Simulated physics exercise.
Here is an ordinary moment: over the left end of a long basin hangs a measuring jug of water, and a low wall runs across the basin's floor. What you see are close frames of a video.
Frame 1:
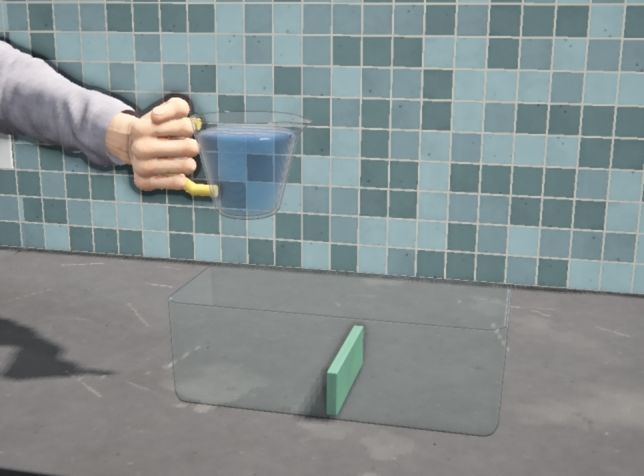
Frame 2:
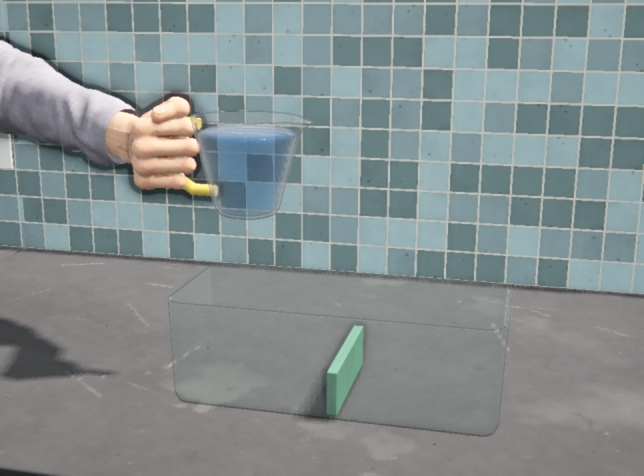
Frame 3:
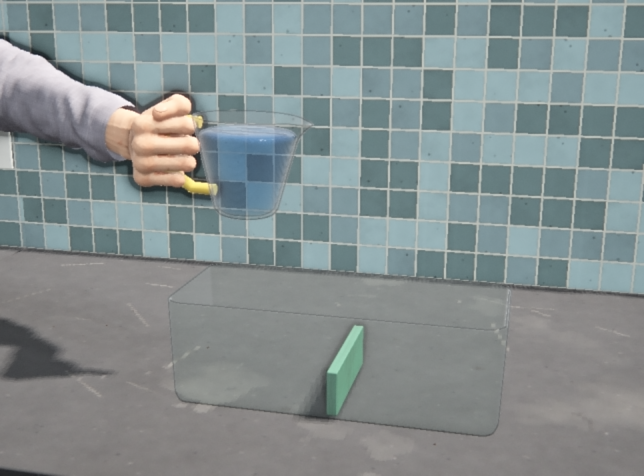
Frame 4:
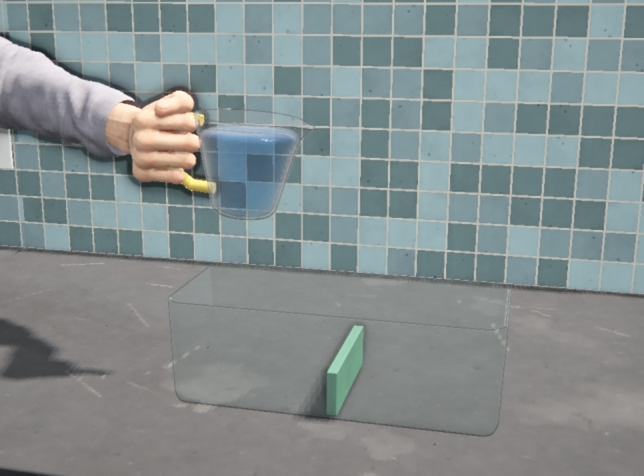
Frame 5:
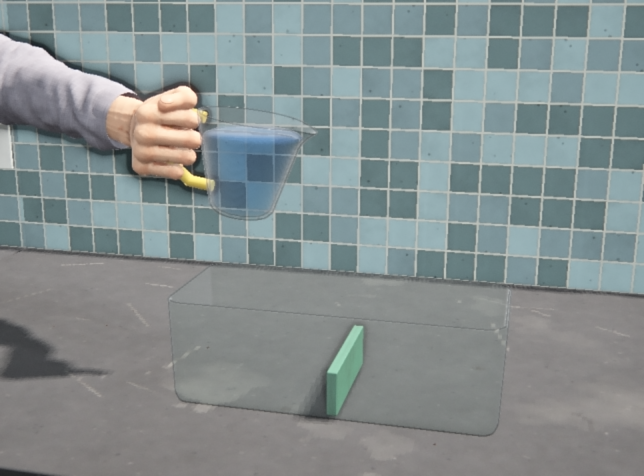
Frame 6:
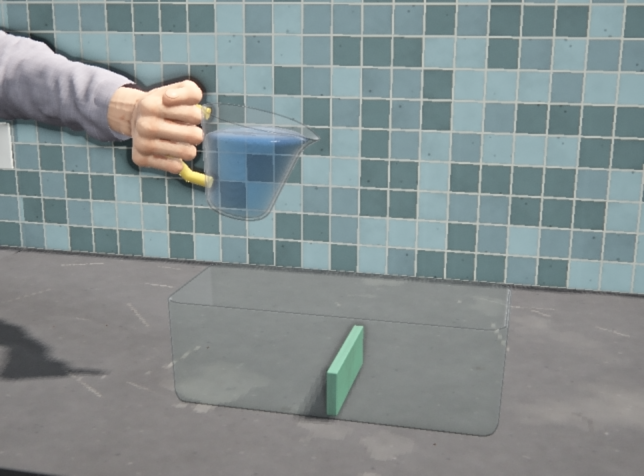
A hand in a grey sleeve, reaching in from the left, grips the yellow handle of a clear measuring jug of blue water before a wall of teal and pale blue tiles. Below, seen from slightly above, a long transparent basin with a low green wall across its floor rests on a dark grey counter. The hand slowly tilts the jug slightly rightward, while the view stays still.
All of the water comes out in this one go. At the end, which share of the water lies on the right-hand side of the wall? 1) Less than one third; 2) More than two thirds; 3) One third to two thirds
The answer is 2.
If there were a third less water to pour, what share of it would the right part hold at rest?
It comes to around 70 percent.
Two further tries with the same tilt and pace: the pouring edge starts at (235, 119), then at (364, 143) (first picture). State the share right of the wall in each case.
Estimate, first then second: 5 per cent and 95 per cent.
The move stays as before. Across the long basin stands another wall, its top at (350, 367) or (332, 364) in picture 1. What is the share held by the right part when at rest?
Record: Case 1 near 75 %, case 2 near 90 %.
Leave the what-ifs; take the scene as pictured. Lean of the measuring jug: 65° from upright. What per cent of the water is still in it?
Roughly 65 %.
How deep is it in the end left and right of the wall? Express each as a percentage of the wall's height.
10 % left, 30 % right.
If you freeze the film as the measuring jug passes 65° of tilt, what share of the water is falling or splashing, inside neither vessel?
It comes to 20 per cent or so.
A moment on, the measuring jug is tipped part way and 65 per cent is still to pour, 0 is left of the wall and 12 right of it.
Next, the measuring jug is tipped on its side and 11 per cent is still to pour, 6 is left of the wall and 69 right of it.
Then the measuring jug is tipped right over and 0 per cent is still to pour, 20 is left of the wall and 79 right of it.
Later the measuring jug is tipped right over and 0 per cent is still to pour, 20 is left of the wall and 79 right of it.
Finally, 20 per cent lies left of the wall, 79 right of it and 1 outside.
